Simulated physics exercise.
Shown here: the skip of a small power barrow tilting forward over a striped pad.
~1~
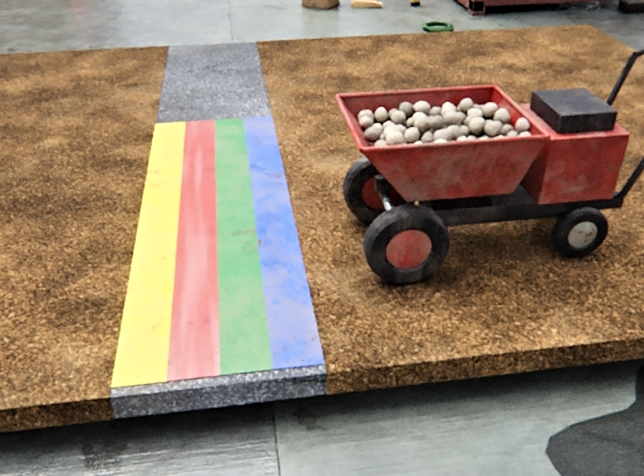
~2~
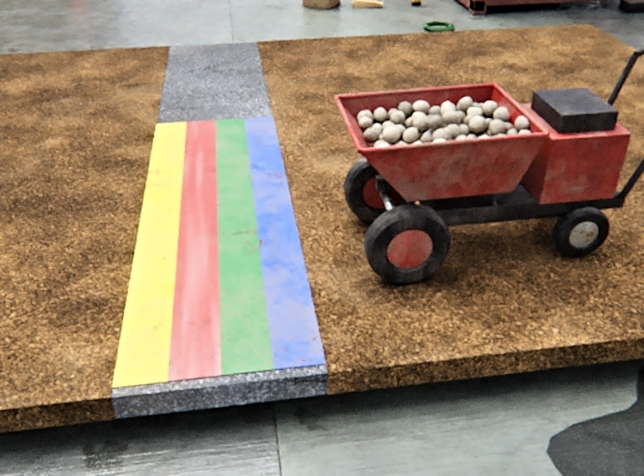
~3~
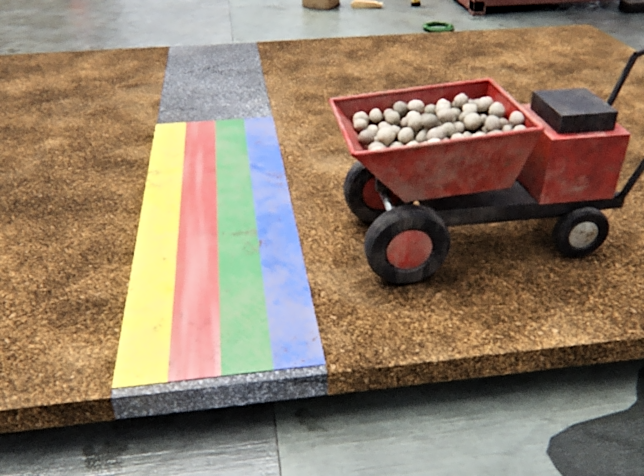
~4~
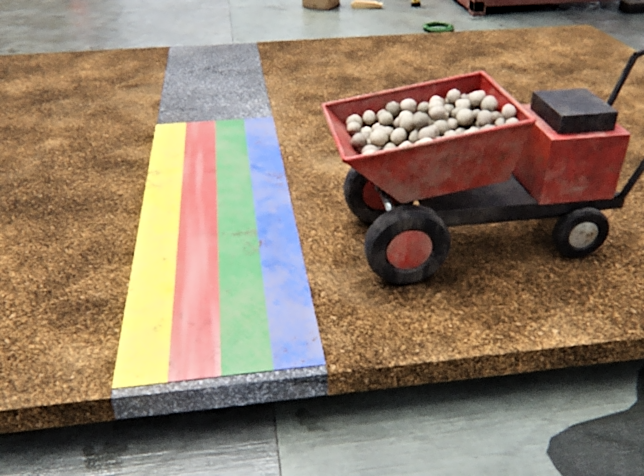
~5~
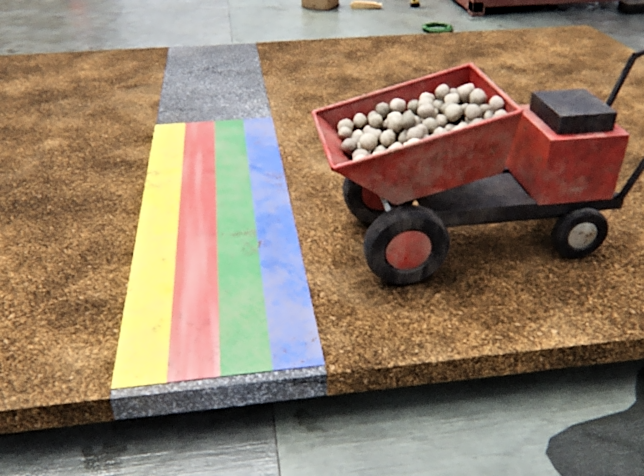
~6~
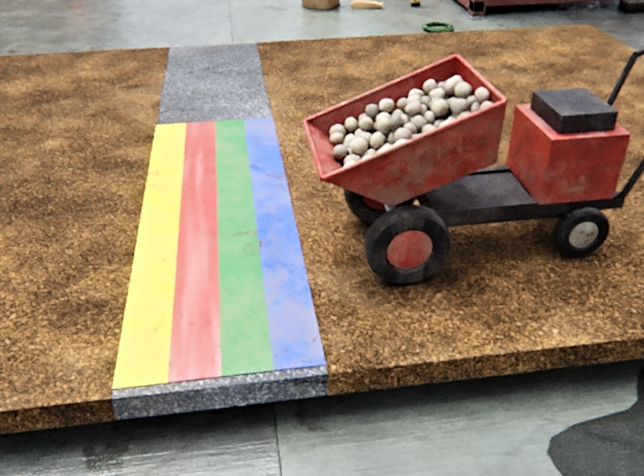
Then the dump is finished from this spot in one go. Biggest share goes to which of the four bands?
Biggest share: Green.
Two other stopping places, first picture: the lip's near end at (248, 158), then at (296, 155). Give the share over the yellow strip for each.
You'd see close to 30 per cent the first time and close to 30 per cent the next.
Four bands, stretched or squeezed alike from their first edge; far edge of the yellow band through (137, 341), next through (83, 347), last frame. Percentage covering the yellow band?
Shares: 10 %; then 10 %.
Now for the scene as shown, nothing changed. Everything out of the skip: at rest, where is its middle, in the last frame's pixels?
I'd put the middle somewhere around (228, 261).
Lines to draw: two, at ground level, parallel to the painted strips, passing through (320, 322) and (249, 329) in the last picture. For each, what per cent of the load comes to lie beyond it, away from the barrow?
About 90 percent, then about 60 percent.
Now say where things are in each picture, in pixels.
Lip of the skip near (362, 150), level; top of the load near (452, 120), river pebbles; blue strip near (291, 319); green strip near (243, 324); red strip near (194, 329); yellow strip near (145, 334), in the first frame.
Lip of the skip near (361, 151), tipped barely; top of the load near (451, 119), in the second frame.
Lip of the skip near (354, 155), tipped barely; top of the load near (468, 120), in the third frame.
Lip of the skip near (345, 161), tipped a little; top of the load near (461, 115), in the fourth frame.
Lip of the skip near (334, 169), tipped a little; top of the load near (465, 110), in the fifth frame.
Lip of the skip near (323, 179), tipped clearly; top of the load near (453, 105); blue strip near (292, 320); green strip near (244, 325); red strip near (196, 330); yellow strip near (146, 335), in the sixth frame.
Shortly afterwards, skip tipped steeply; the whole lot in the skip.
Next, skip tipped steeply; near two thirds in the skip; a little over the blue strip; near a quarter over the green strip; a little over the red strip.
Some moments later, skip tipped right over; near a quarter in the skip; a little over the blue strip; near a third over the green strip; near a quarter over the red strip; a little over the yellow strip; a little off the paint.
In the end, skip tipped right over; a little in the skip; a little over the blue strip; near a third over the green strip; near a quarter over the red strip; a little over the yellow strip; a little off the paint.
